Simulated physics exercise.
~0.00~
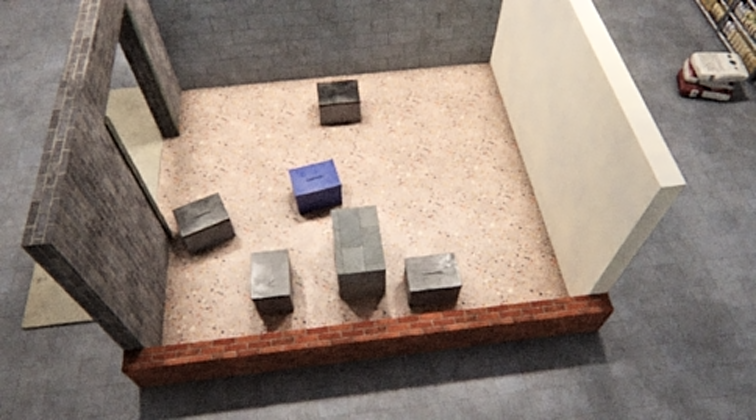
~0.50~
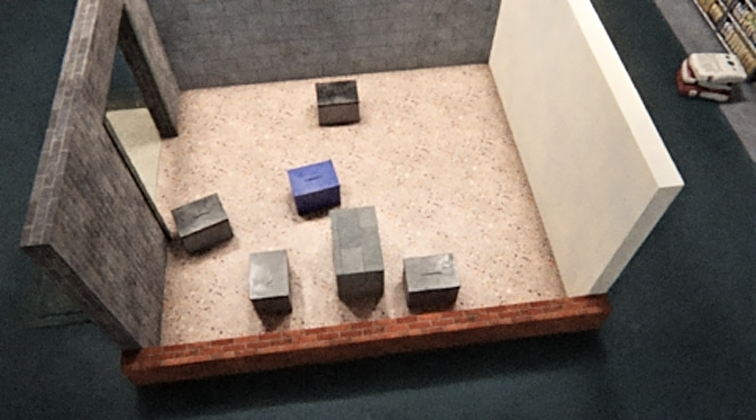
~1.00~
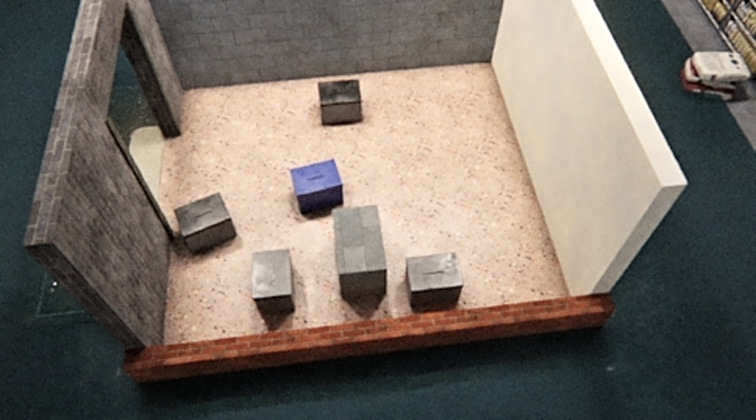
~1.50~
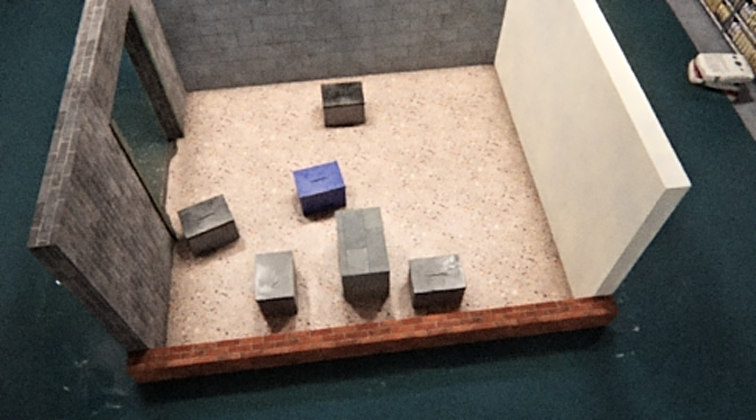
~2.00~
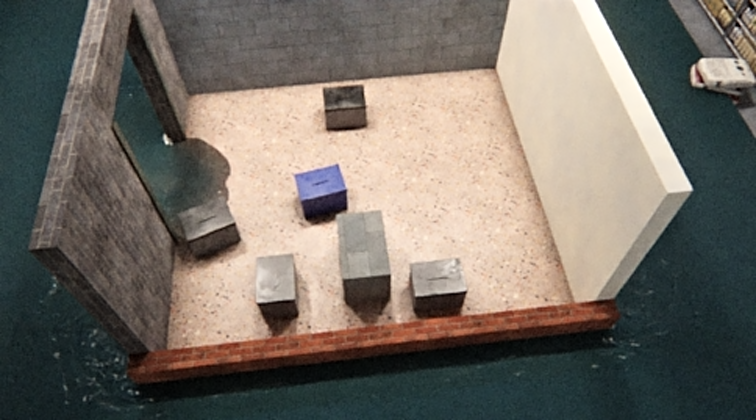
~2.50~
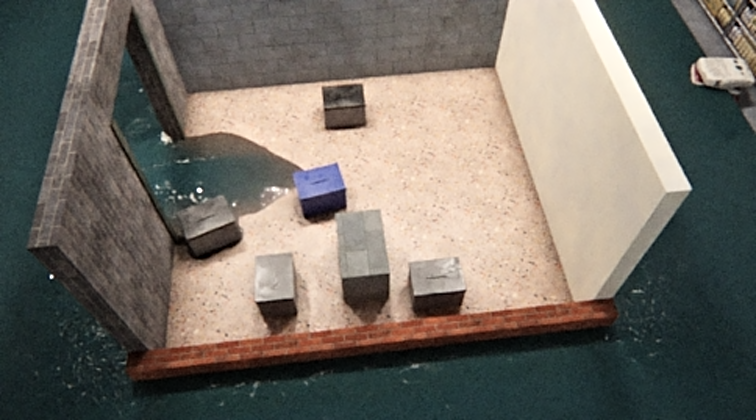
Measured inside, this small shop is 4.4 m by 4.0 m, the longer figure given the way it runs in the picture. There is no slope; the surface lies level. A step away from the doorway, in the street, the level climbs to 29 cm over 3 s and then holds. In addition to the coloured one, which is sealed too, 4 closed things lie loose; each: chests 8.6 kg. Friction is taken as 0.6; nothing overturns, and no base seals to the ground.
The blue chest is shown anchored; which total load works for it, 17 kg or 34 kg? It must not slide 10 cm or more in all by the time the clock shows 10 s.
Neither of them.
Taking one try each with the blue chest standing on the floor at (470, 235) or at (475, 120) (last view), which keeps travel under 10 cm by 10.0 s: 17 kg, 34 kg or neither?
No load; no load.
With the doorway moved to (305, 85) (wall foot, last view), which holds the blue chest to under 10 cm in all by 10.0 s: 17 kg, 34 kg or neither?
If so, then both options fall short.
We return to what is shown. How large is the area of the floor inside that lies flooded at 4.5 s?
Some 11.5 m2 of it.
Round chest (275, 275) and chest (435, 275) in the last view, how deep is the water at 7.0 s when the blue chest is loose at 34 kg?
Depths: Near 5 cm, then near 3 cm.
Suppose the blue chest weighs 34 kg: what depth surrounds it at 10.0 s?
Depth: Approx. 17 cm.
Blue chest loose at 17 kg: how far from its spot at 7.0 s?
I'd put it at about 200 cm.
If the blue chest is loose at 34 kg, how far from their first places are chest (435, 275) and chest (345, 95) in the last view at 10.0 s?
120 cm and 200 cm respectively.
After 3.5 s the blue chest would be 21 cm from its start with 17 kg and 0 cm from its start with 34 kg; 7 cm of water round it then.
After 4.5 s the blue chest would be 101 cm from its start with 17 kg and 21 cm from its start with 34 kg; 8 cm of water round it then.
After 7.0 s the blue chest would be 211 cm from its start with 17 kg and 29 cm from its start with 34 kg; 9 cm of water round it then.
After 10.0 s the blue chest would be 171 cm from its start with 17 kg and 101 cm from its start with 34 kg; 17 cm of water round it then.
